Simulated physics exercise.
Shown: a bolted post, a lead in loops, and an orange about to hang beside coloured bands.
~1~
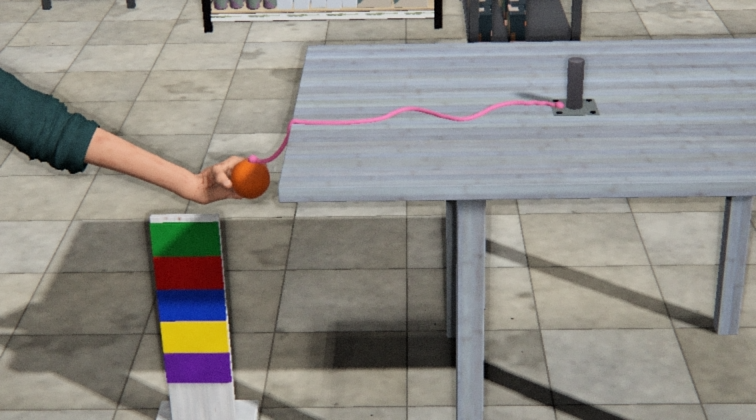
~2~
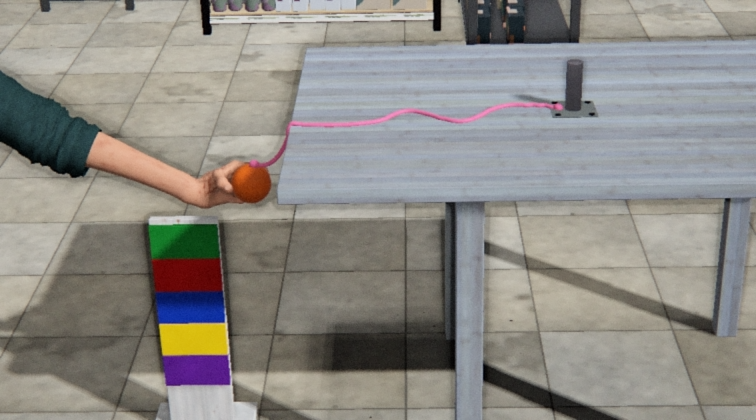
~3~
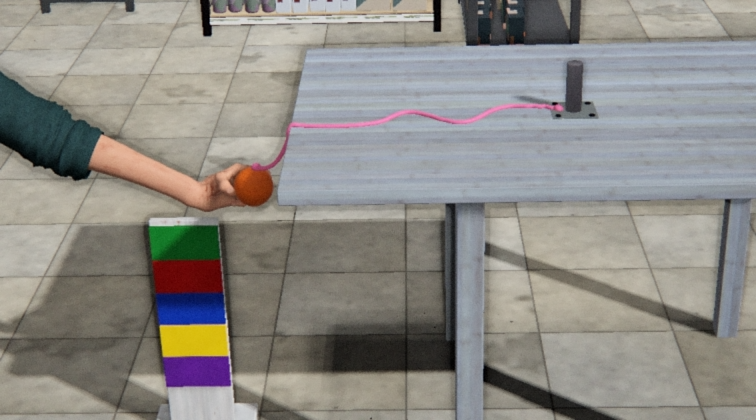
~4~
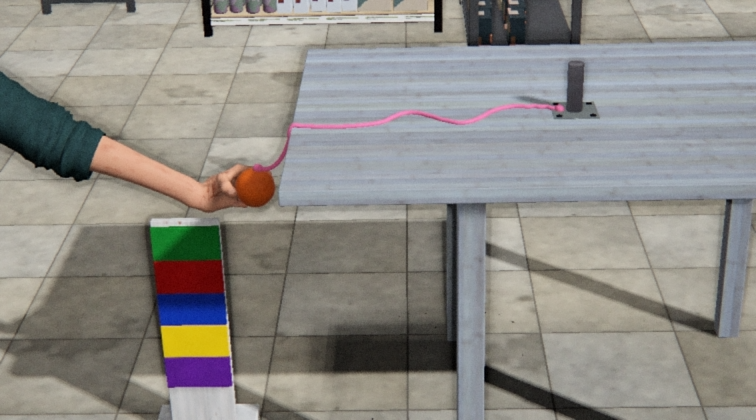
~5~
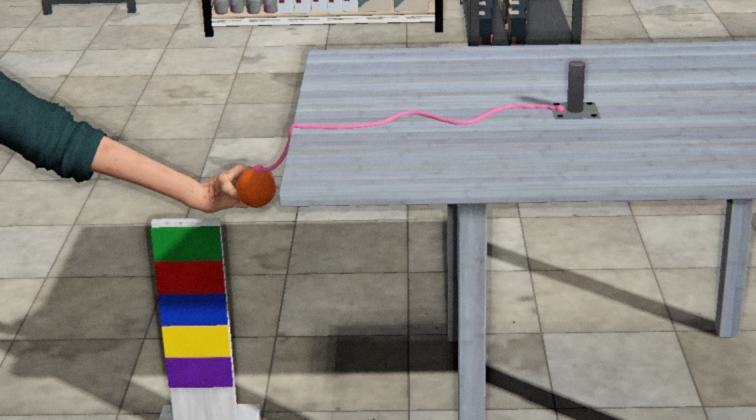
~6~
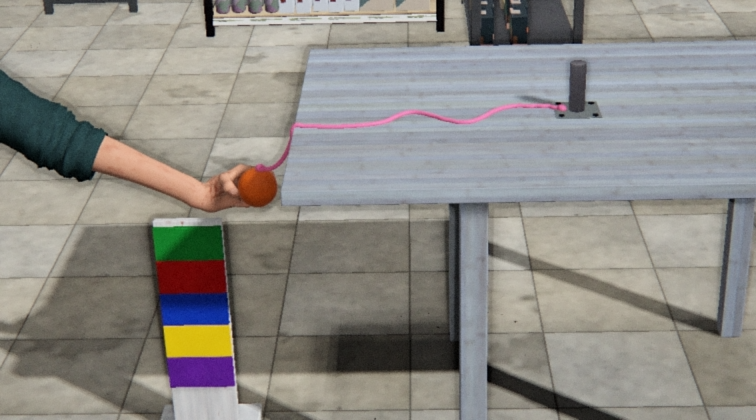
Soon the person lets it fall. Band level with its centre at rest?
Green.
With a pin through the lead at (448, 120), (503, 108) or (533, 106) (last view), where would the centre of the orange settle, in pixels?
(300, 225), (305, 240) and (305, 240).
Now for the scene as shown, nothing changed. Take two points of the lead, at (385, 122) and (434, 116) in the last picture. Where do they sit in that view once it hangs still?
Final spots: (345, 121), then (409, 118).
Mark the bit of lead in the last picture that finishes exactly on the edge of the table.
It's the bit near (335, 127).
Soon after, orange near (272, 239); level with green.
After that, orange near (323, 239); level with green.
And then, orange near (311, 242); level with green.
In the end, orange near (305, 244); level with green. Its middle rests at the green band.
